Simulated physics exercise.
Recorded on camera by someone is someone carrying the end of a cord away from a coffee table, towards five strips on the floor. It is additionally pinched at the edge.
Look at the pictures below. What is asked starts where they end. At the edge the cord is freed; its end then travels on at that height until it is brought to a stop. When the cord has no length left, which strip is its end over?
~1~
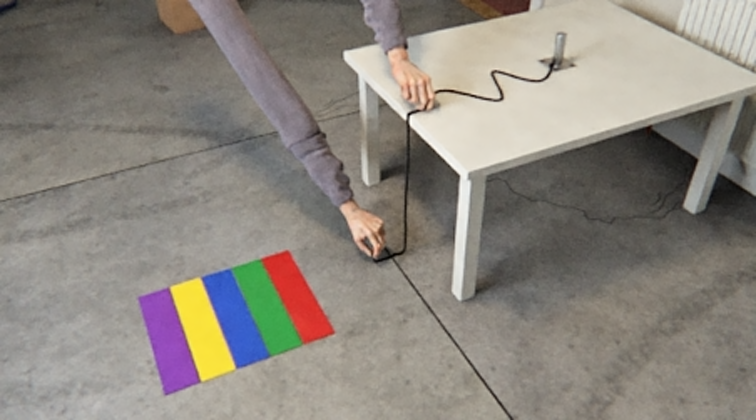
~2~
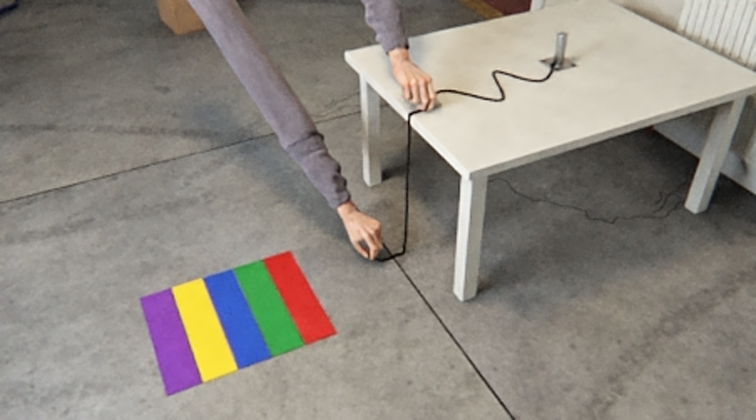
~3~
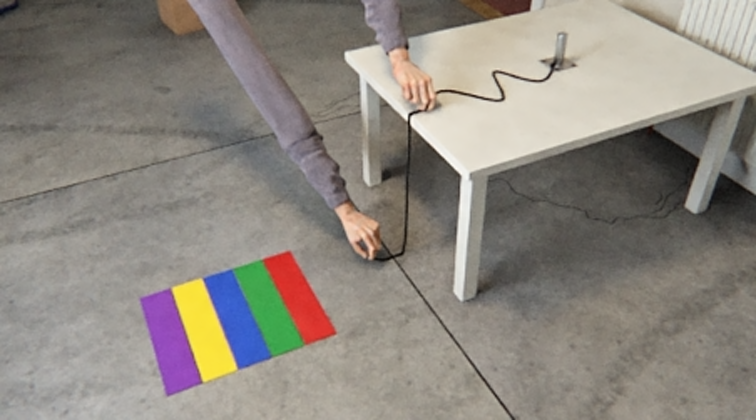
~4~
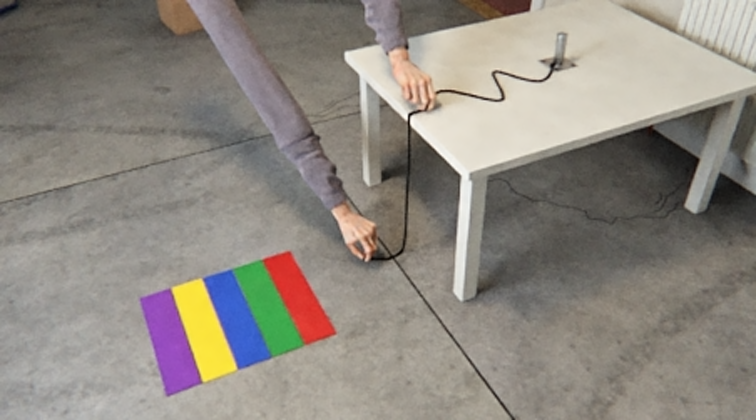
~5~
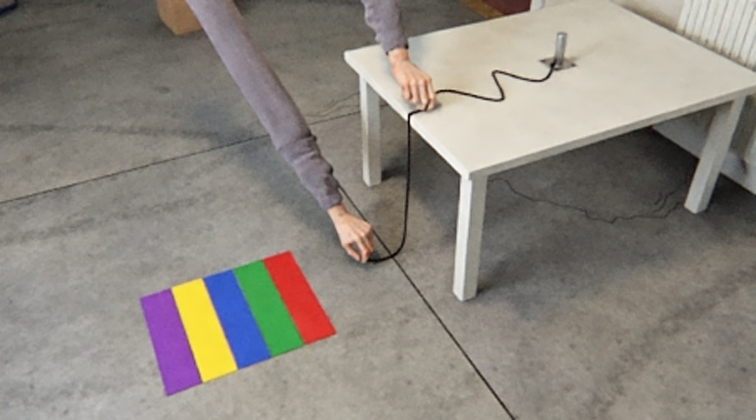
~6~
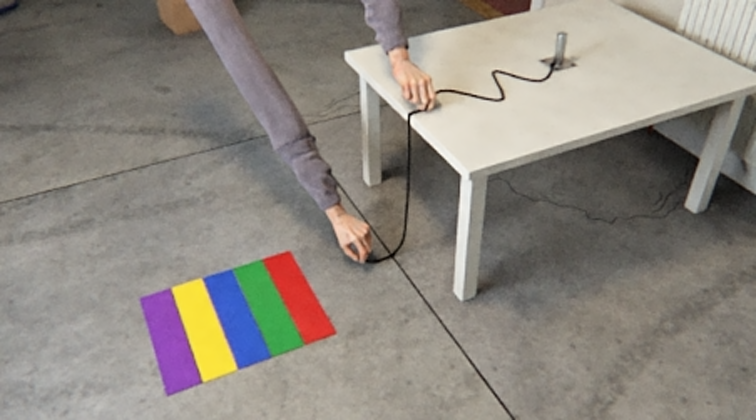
The purple strip.
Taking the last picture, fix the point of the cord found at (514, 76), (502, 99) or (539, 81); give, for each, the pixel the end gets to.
About (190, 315), (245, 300) and (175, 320).
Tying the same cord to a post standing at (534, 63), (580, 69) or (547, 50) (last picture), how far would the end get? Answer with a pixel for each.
In pixels, the answers are (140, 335), (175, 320) and (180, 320).
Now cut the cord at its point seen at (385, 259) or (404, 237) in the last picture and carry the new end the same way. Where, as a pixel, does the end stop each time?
The first cut gives (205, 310) and the second gives (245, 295).
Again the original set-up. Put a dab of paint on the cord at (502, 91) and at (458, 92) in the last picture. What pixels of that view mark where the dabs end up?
In that view they reach (446, 98) and (393, 125).
A little later, end near (227, 303); over blue.
Next, end near (187, 317); over yellow.
When it is tight, end near (162, 325); over purple. It gets as far as the purple strip.
